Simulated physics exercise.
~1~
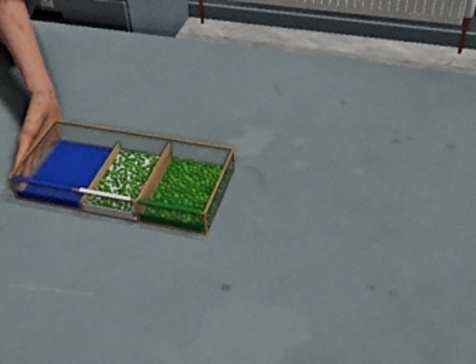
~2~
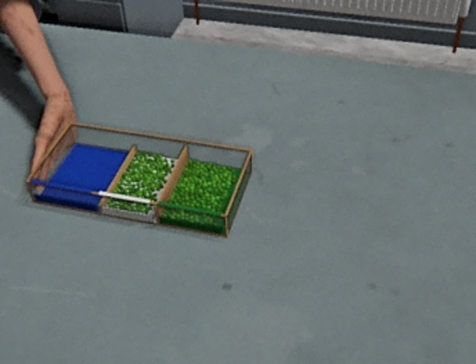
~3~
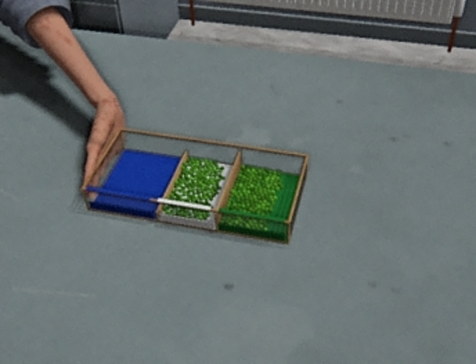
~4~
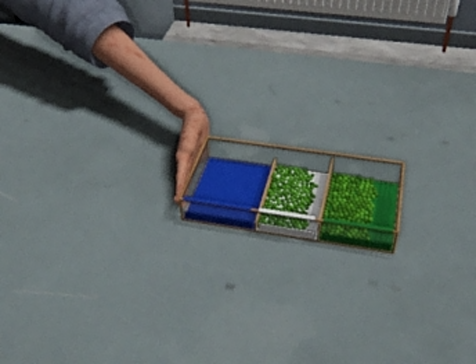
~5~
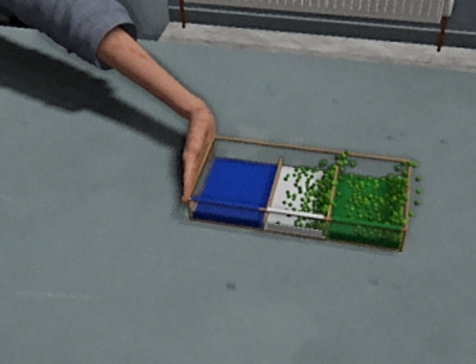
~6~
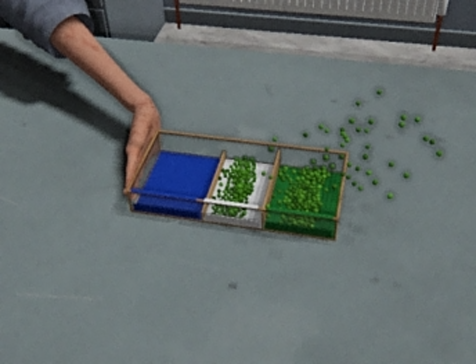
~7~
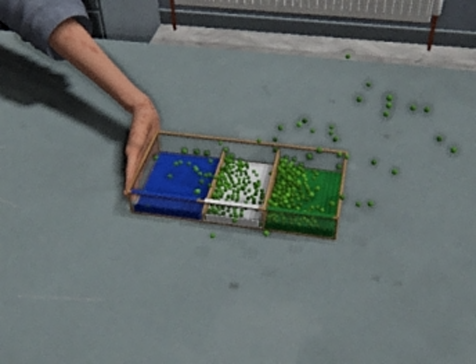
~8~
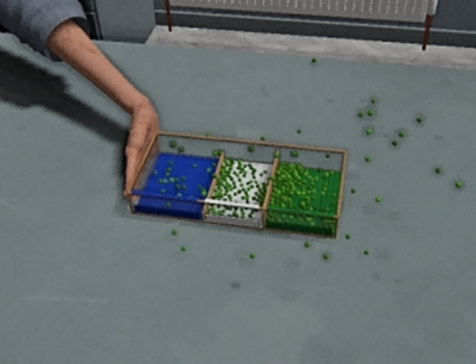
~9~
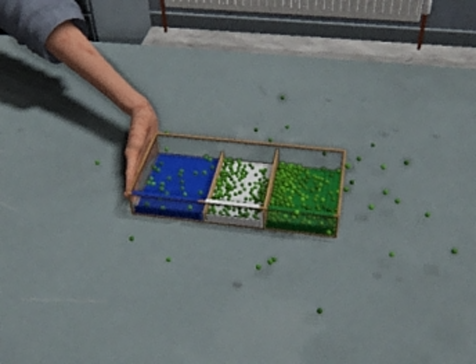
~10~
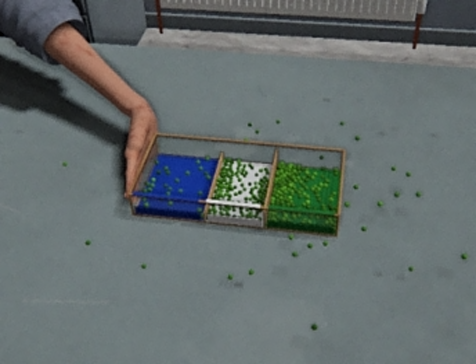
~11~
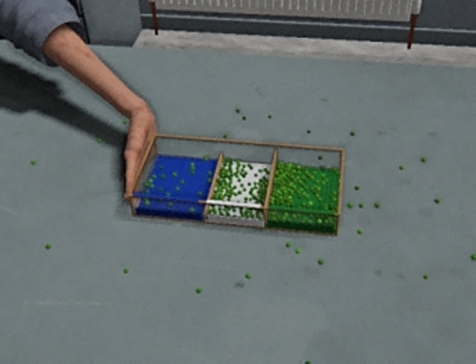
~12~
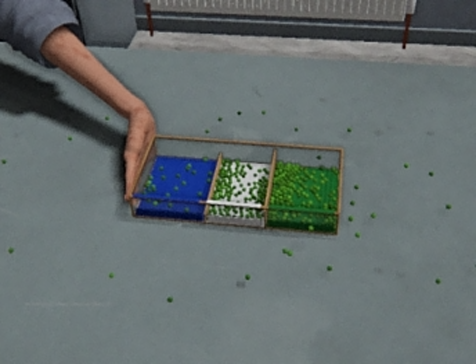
Green peas flew out of a divided tray when a hand slid it right across a gray surface, stopped, and shifted it back left. Some landed in the blue section, most stayed in the white and green ones, and others scattered around the tray.
